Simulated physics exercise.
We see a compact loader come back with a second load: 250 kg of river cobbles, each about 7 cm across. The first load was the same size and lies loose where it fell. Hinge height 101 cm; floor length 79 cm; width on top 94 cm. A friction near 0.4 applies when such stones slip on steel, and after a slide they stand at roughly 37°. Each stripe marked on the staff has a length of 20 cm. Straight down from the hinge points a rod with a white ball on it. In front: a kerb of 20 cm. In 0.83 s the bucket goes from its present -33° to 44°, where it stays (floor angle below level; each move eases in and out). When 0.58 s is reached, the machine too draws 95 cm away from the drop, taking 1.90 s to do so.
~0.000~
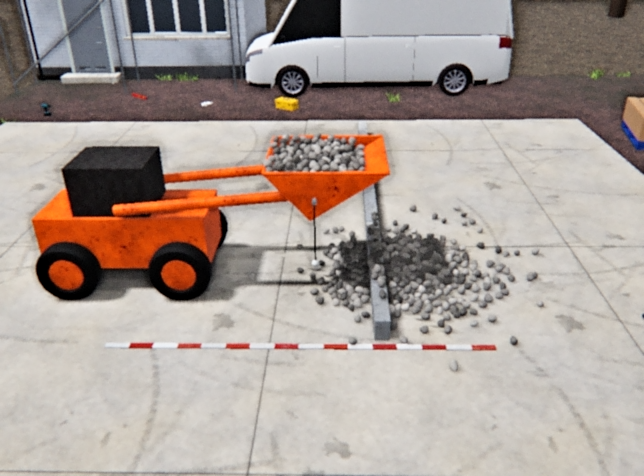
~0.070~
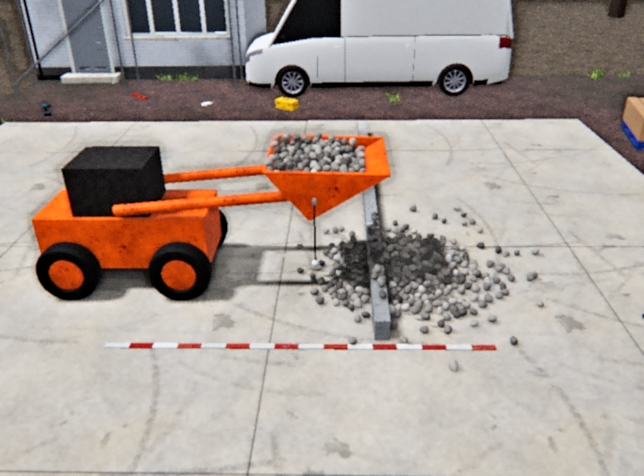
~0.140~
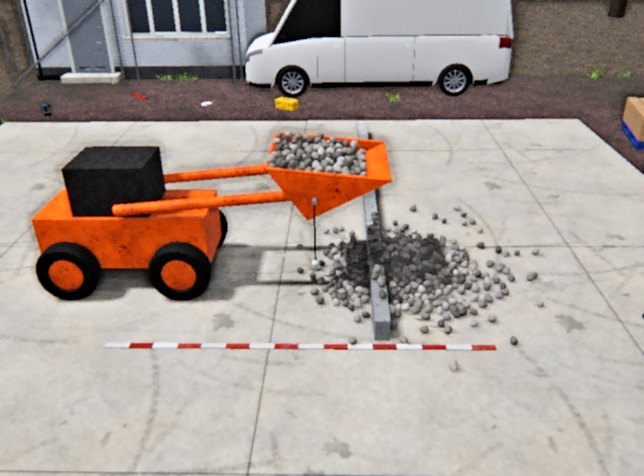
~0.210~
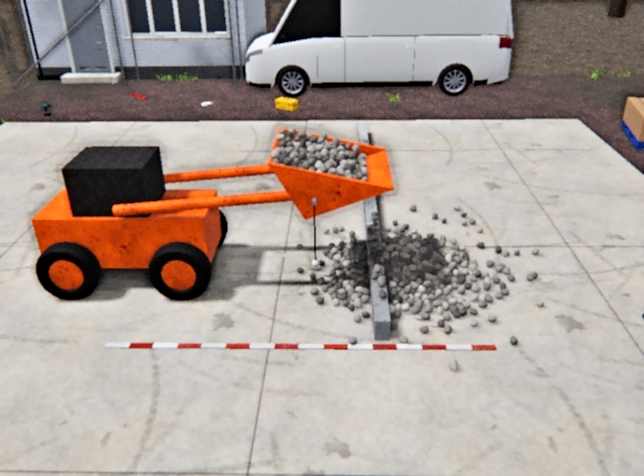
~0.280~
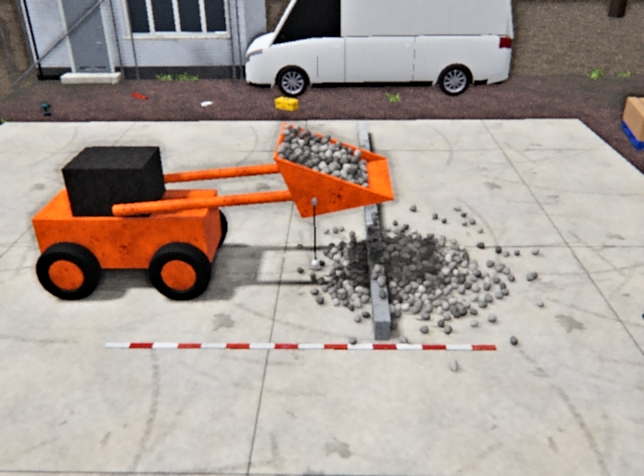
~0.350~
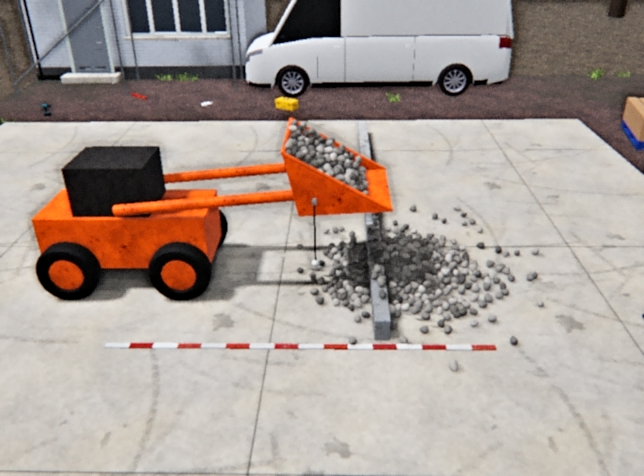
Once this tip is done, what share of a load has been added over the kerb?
About 38 per cent.
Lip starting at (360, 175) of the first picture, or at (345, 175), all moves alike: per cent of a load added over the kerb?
I'd expect near 5 per cent first and near 0 per cent next.
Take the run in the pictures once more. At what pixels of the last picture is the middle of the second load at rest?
Their middle rests near (364, 265).
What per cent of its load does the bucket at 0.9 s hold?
Some 50 percent, roughly.
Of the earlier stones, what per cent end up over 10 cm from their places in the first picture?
Near 10 per cent, I reckon.
After 0.6 s the floor is at 32°; in per cent of one load, 100 in the bucket, 29 on this side of the kerb, 71 over the kerb; the foremost stones are at (538, 275).
After 0.9 s the floor is at 44°; in per cent of one load, 52 in the bucket, 71 on this side of the kerb, 77 over the kerb; the foremost stones are at (538, 275).
After 2.9 s the floor is at 44°; in per cent of one load, 0 in the bucket, 91 on this side of the kerb, 109 over the kerb; the foremost stones are at (550, 278).
After 5.3 s the floor is at 44°; in per cent of one load, 0 in the bucket, 91 on this side of the kerb, 109 over the kerb; the foremost stones are at (550, 278). Net gain over the kerb, 38.
